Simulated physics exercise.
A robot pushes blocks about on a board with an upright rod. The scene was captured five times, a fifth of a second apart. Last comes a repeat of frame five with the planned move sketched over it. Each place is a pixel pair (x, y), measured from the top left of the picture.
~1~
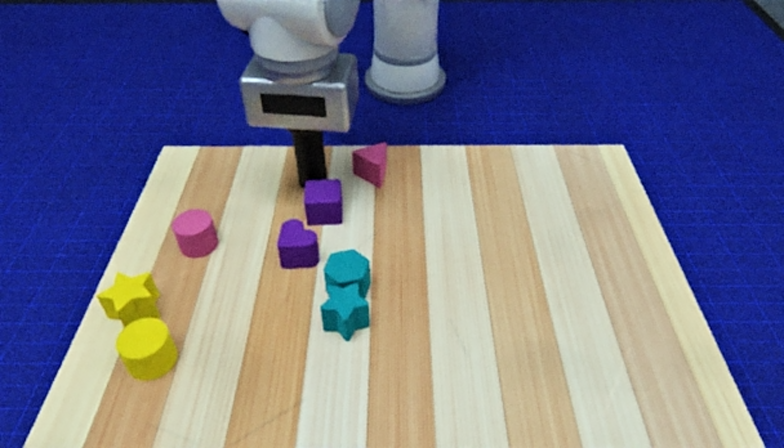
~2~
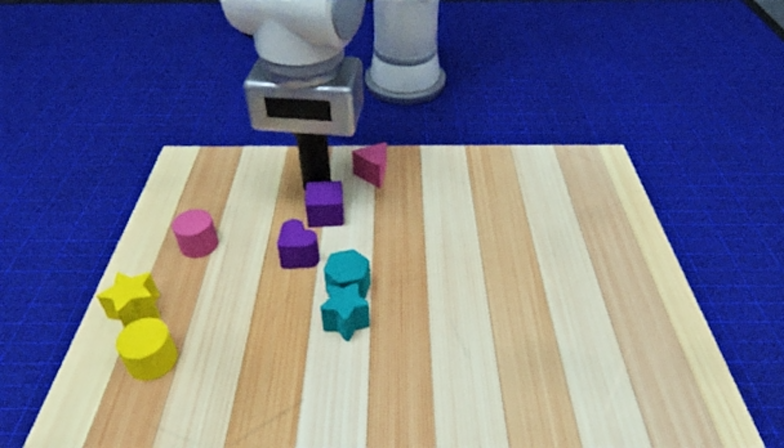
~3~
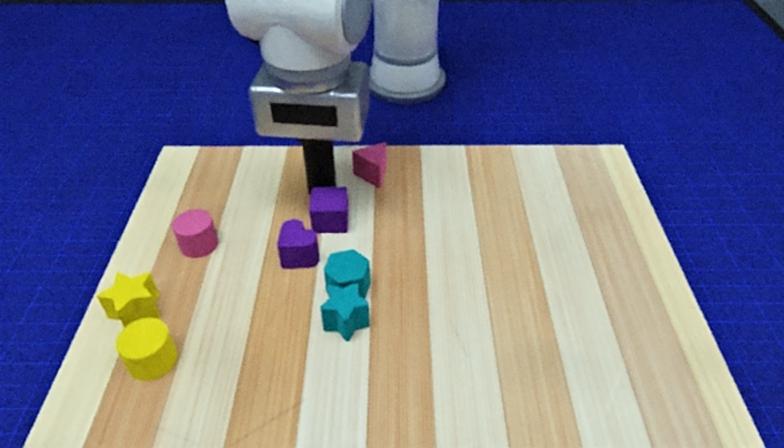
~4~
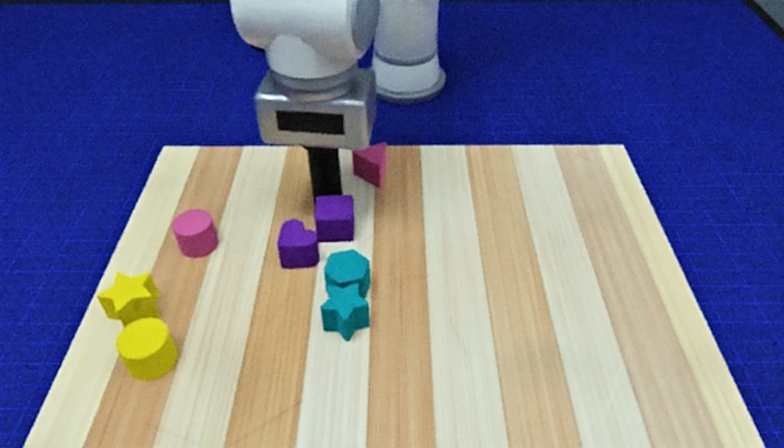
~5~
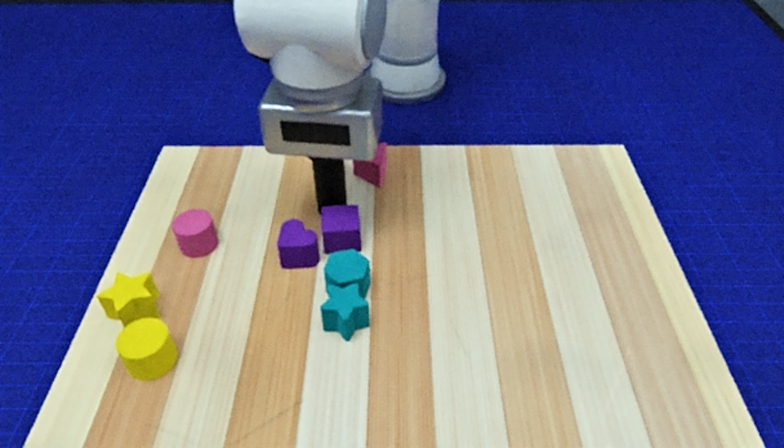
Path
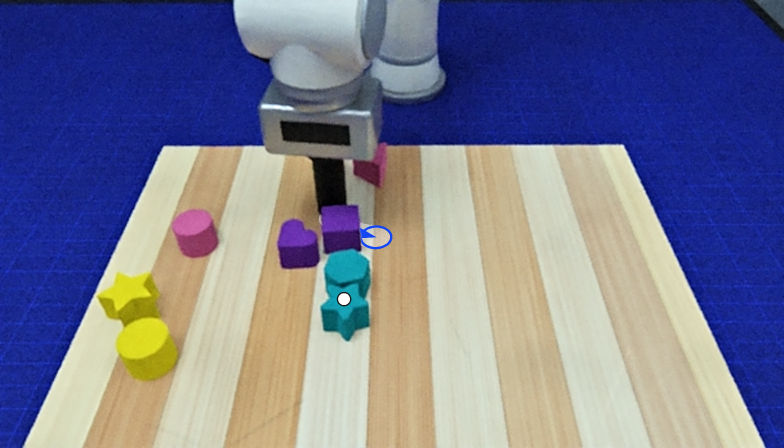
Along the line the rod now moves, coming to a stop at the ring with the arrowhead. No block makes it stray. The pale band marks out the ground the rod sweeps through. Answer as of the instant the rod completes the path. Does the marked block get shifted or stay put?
At the end of the path, the marked block remains in its old spot.
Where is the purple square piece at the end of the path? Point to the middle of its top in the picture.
If I read the scene right, the answer is (358, 237).
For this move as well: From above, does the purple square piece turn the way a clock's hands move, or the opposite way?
Looking down, it rotates clockwise.
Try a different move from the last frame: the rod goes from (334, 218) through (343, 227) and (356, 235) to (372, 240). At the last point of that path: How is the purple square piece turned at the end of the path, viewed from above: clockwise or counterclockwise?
The twist is clockwise.
Drawn move, from (334, 218) by way of (344, 227) and (359, 234) to (376, 237); the dot is on the turquoise star.
What follows on the original path. Halfway along, rod at (351, 222); purple square piece at (353, 233), turned 10° clockwise.
At the end, rod at (376, 228); purple square piece at (358, 237), turned 25° clockwise; turquoise star still; turquoise hexagonal block at (346, 267).
